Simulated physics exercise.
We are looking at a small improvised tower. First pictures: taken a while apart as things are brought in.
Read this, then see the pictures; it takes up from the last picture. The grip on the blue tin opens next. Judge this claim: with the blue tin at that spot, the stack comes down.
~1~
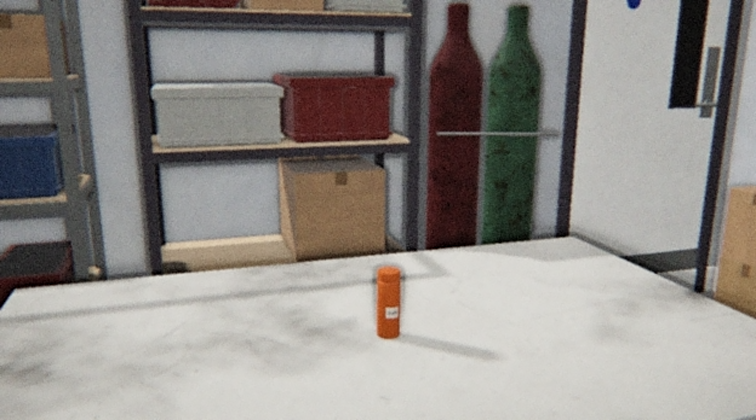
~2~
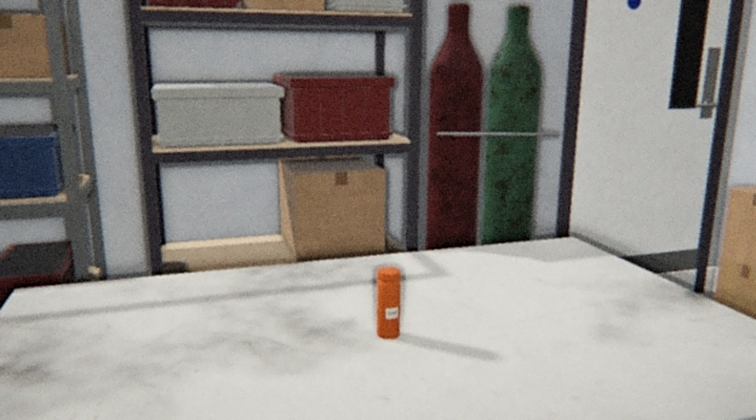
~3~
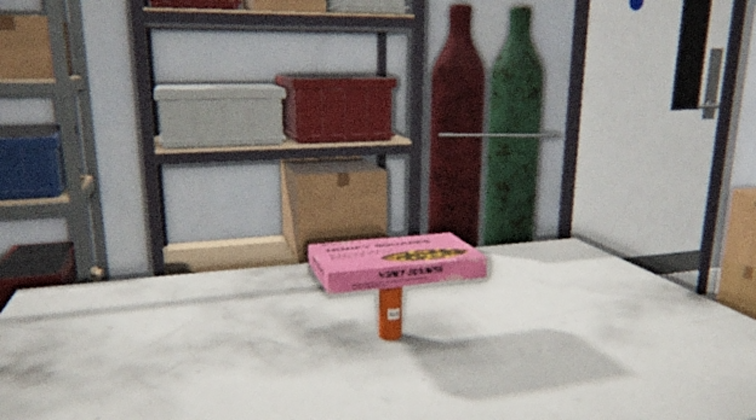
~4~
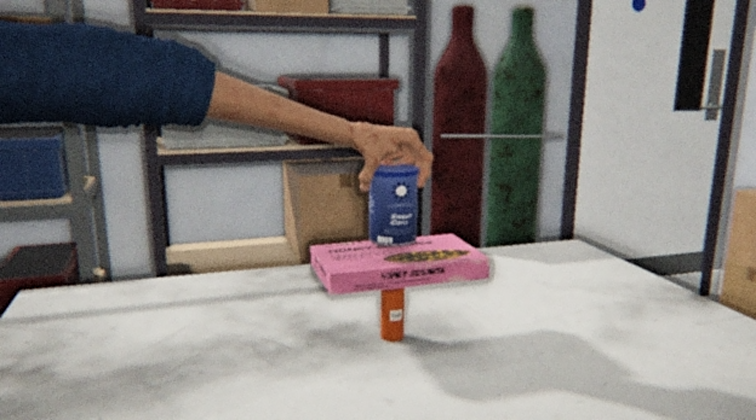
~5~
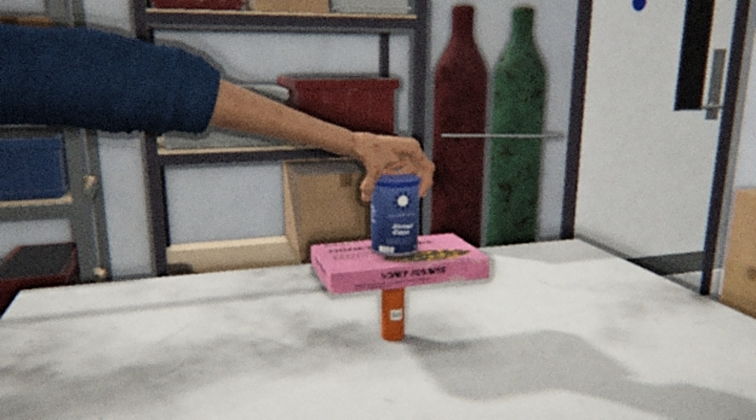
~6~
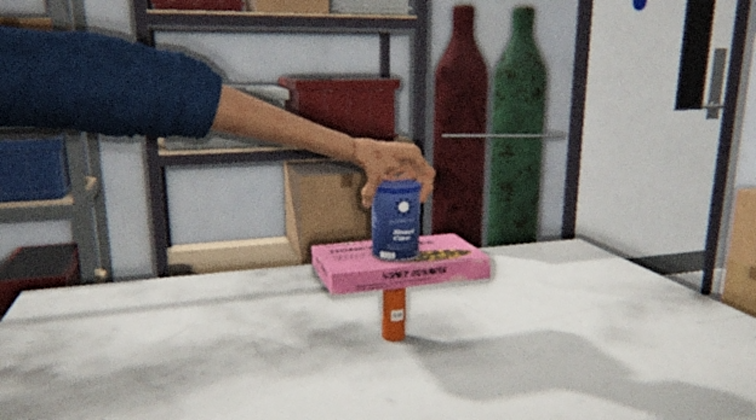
I reckon the stack bears the weight fine.
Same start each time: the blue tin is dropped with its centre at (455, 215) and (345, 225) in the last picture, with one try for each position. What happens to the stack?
Trial 1 - collapsed; trial 2 - collapsed.
Then, 0.50 s later than the last frame, all is still.
Then, 1.10 s later than the last frame, blue tin resting near (396, 221).
When it is over, all 3 as before. End places, in pixels of the last picture, blue tin near (396, 221). The stack holds.
